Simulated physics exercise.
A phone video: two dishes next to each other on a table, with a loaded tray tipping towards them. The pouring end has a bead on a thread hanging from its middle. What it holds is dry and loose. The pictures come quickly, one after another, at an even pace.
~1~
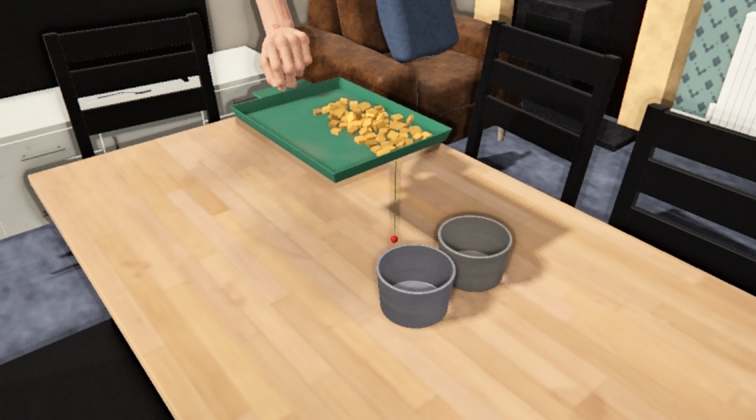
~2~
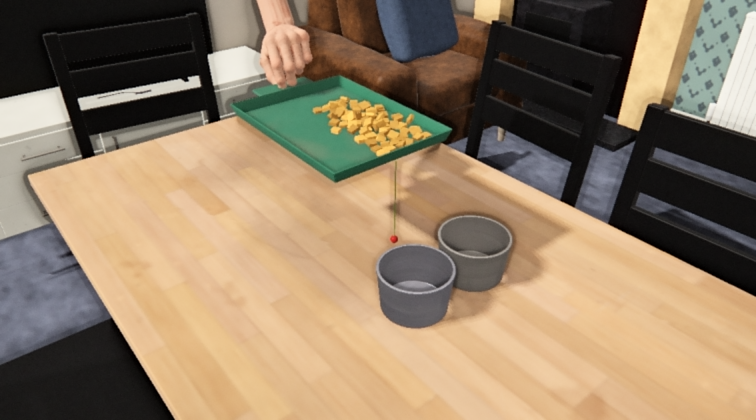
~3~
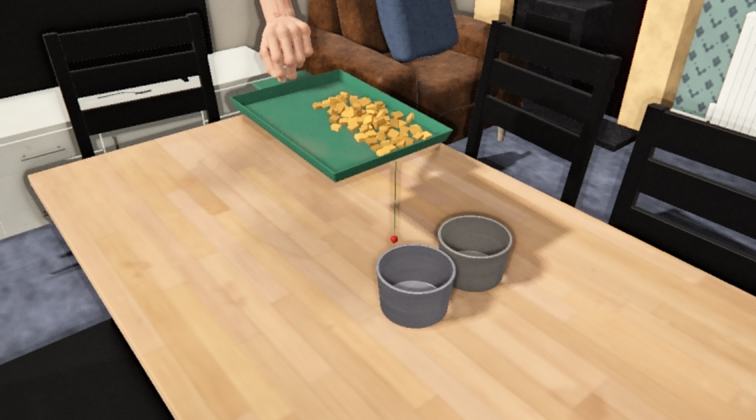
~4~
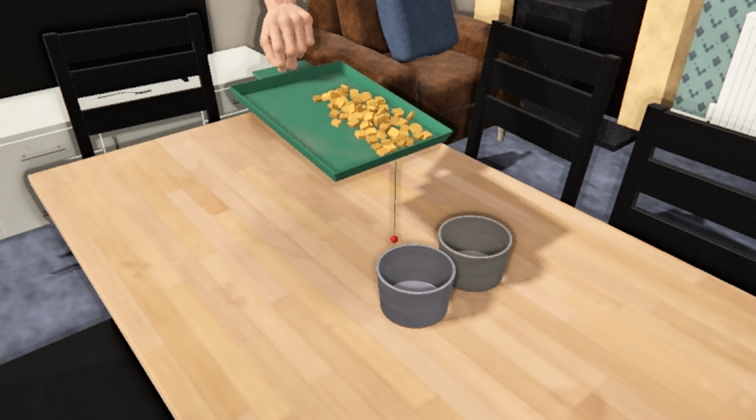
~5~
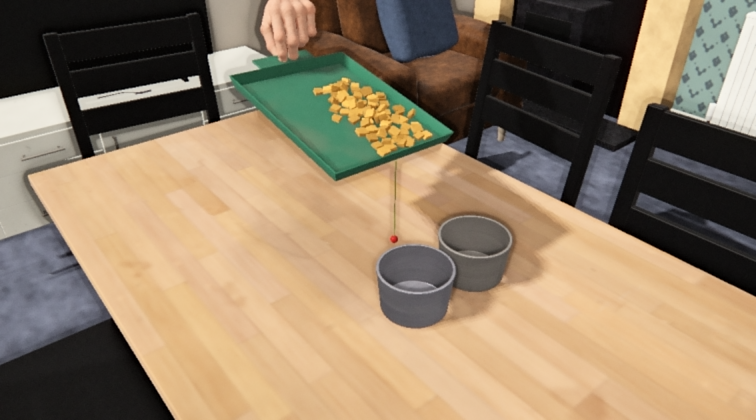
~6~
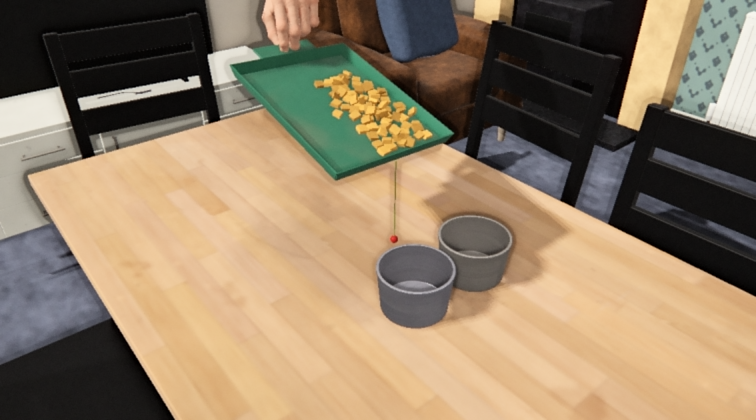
A hand slowly raises the back of a green tray holding yellow cereal squares.
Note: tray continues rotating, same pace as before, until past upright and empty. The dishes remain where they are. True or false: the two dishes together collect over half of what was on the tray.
True.
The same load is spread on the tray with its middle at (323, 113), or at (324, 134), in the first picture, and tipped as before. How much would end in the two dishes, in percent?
Around 80 then around 80 per cent.
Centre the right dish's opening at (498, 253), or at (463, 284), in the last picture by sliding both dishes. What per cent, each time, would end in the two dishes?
In the first position around 20 percent, in the second around 0 percent.
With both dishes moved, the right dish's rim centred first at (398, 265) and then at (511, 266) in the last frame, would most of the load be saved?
In the first position shy of half, in the second shy of half.
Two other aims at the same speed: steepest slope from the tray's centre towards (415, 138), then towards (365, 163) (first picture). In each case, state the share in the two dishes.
First case: 40 %; second case: 50 %.
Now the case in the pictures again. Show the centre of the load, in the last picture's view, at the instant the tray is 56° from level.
The middle of the pieces shows up near (413, 125).
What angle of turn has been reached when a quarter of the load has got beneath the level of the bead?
90° or so.
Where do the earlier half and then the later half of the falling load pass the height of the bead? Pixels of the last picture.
I'd place the first part at (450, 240) and the rest at (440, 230).
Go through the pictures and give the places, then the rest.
The first frame shows corners of the pouring end at (335, 170) and (446, 129), level; middle of the load at (374, 124), cereal squares; left dish at (441, 302); right dish at (500, 267); bead on its thread at (394, 239).
The second frame shows corners of the pouring end at (335, 170) and (446, 129), level; middle of the load at (374, 124).
The third frame shows corners of the pouring end at (336, 170) and (446, 129), tipped barely, lowest at the right corner; middle of the load at (374, 121).
The fourth frame shows corners of the pouring end at (336, 170) and (447, 130), tipped a little, lowest at the right corner; middle of the load at (375, 118).
The fifth frame shows corners of the pouring end at (337, 170) and (447, 131), tipped a little, lowest at the right corner; middle of the load at (368, 112).
The sixth frame shows corners of the pouring end at (338, 169) and (448, 132), tipped clearly, lowest at the right corner; middle of the load at (368, 108); left dish at (441, 302); right dish at (500, 267).
Soon, tray tipped steeply; all on the tray.
A while on, tray tipped right over; about half on the tray; a small part in the left dish; about a quarter in the right dish; a small part outside both; a small part in the air.
Towards the end, tray tipped past a quarter turn; about a third in the left dish; about half in the right dish; a small part outside both.
Finally, tray tipped past a quarter turn; about a third in the left dish; about half in the right dish; a small part outside both.
